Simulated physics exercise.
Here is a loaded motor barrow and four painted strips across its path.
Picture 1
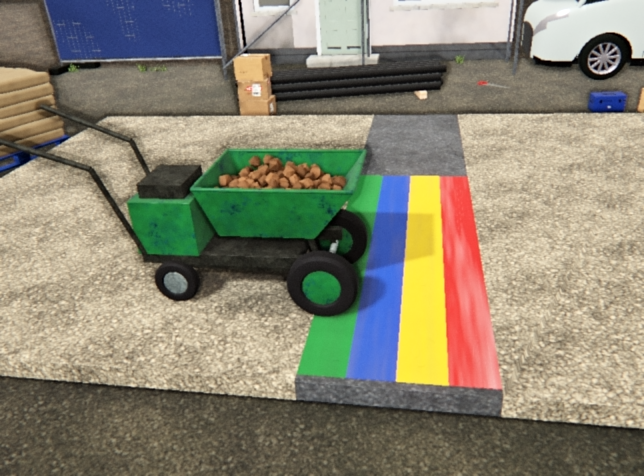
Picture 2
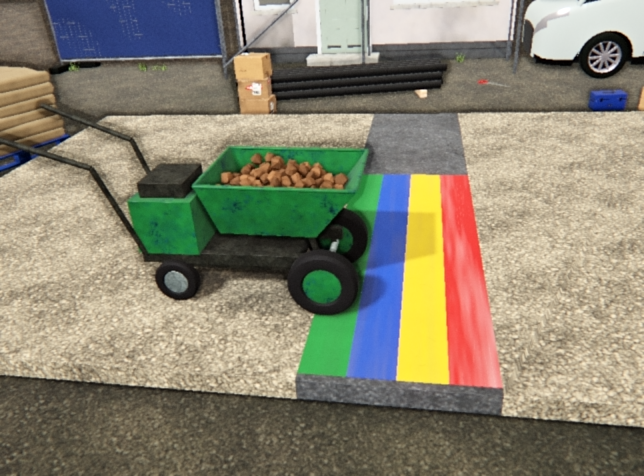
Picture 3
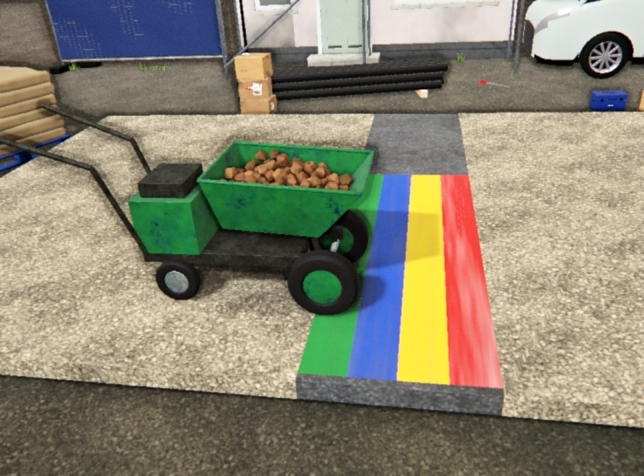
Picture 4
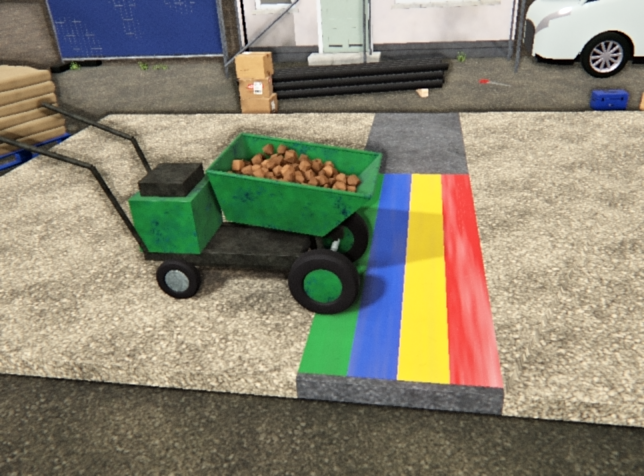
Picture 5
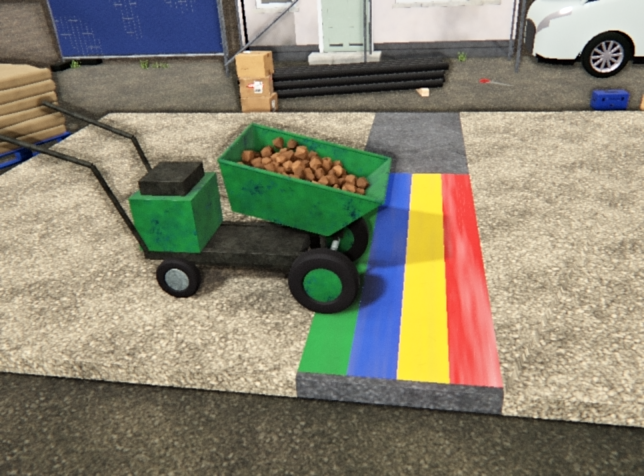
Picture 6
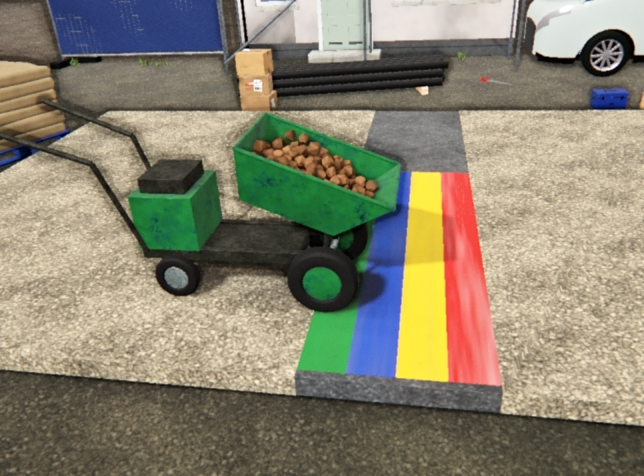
On a paved strip in a yard, a green motor barrow loaded with brown lumps stood at four painted stripes while its skip gradually tilted forward to the right, the wheels staying put.
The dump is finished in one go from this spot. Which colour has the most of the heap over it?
The heap favours the red strip.
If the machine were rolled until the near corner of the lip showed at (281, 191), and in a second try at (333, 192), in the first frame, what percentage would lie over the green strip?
First some 0, then 0 per cent.
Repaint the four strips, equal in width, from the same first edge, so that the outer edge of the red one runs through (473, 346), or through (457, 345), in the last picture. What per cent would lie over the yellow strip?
In turn 0 and 0 in a hundred.
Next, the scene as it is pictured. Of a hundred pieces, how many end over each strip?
In per cent, green strip 0, blue strip 0, yellow strip 5 and red strip 35.
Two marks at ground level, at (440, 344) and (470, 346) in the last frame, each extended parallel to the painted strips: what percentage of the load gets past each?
Roughly 80 per cent, and 60 per cent.
Soon after the last picture, skip tipped steeply; all in the skip.
A little later, skip tipped right over; about two thirds in the skip; a stray few over the yellow strip; about a quarter over the red strip; a stray few falling; a small part off the paint.
Later still, skip tipped right over; about a quarter in the skip; a small part over the yellow strip; about a third over the red strip; about a third off the paint.
At rest, skip tipped right over; a small part in the skip; none over the green strip; none over the blue strip; a small part over the yellow strip; about a third over the red strip; about a third off the paint.
